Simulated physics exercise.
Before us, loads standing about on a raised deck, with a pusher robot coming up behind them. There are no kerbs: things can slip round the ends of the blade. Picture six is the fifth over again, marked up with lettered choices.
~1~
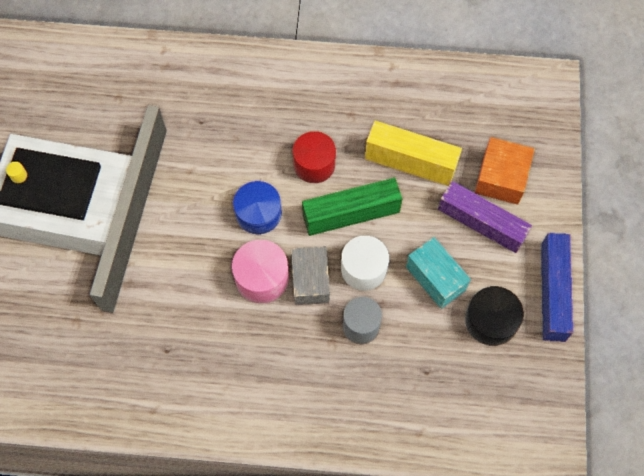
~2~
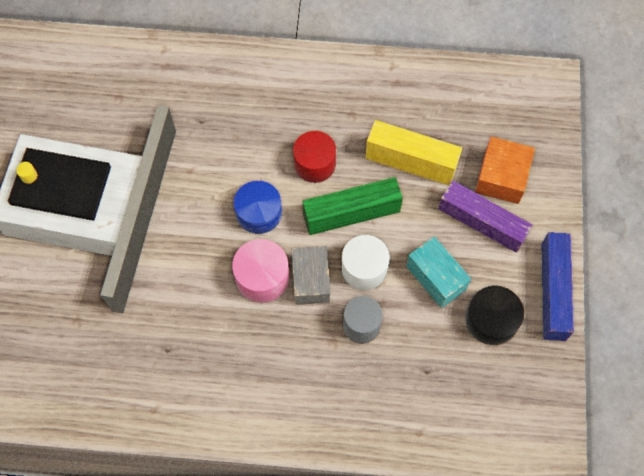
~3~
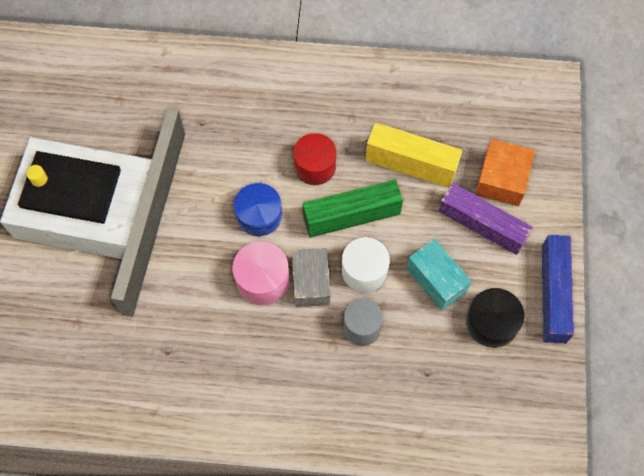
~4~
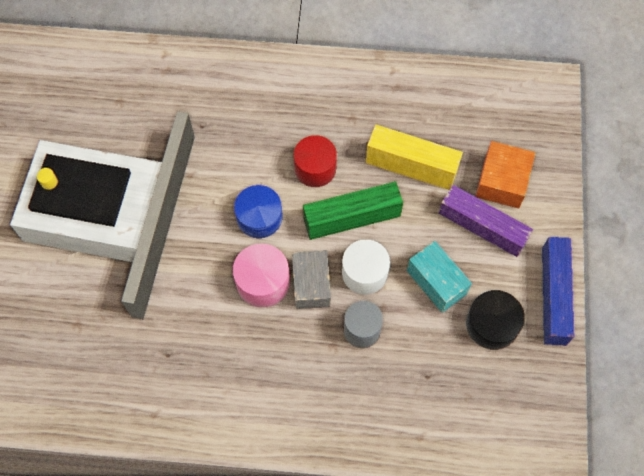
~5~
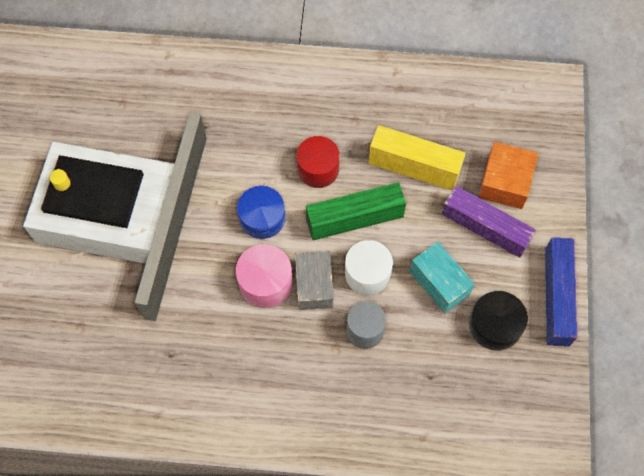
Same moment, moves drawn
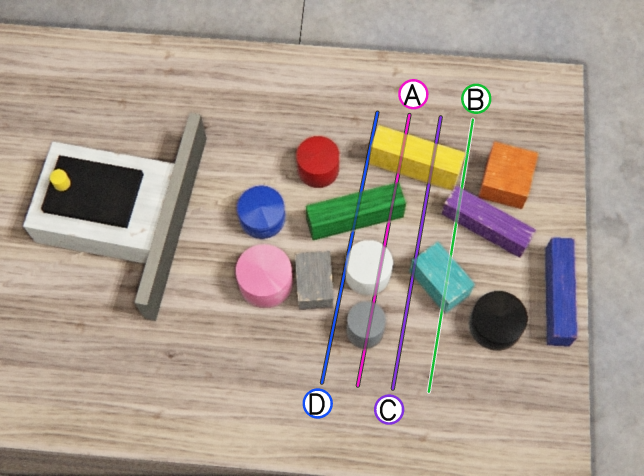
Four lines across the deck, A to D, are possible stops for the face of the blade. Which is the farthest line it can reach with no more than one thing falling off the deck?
B.
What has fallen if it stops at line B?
The blue bar.
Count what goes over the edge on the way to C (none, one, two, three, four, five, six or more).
In all, none.
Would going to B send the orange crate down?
No.
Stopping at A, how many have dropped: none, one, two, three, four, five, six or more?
In all, none.
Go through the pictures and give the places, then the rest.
Grey crate (311, 277); blue bar (557, 287); red canister (314, 157), in the first picture.
Robot (66, 185); purple bar (485, 217), in the second picture.
Robot (76, 188); orange crate (505, 172), in the third picture.
Robot (86, 191); black canister (495, 320), in the fourth picture.
Robot (100, 192); yellow bar (416, 158); grey canister (366, 326); blue canister (261, 213), in the fifth picture.
On the marked copy, A at (385, 243); B at (452, 248); C at (418, 245); D at (351, 240).
Following B. Soon after the start, robot (200, 200); pink canister (293, 281); grey crate (339, 284).
Later, robot (301, 208); black canister (502, 325); purple bar (497, 224).
In the end, robot (381, 214); blue bar over the edge; orange crate (580, 185); one fallen.
As for the rest, A is within the limit but short; C is within the limit but short; D is within the limit but short.
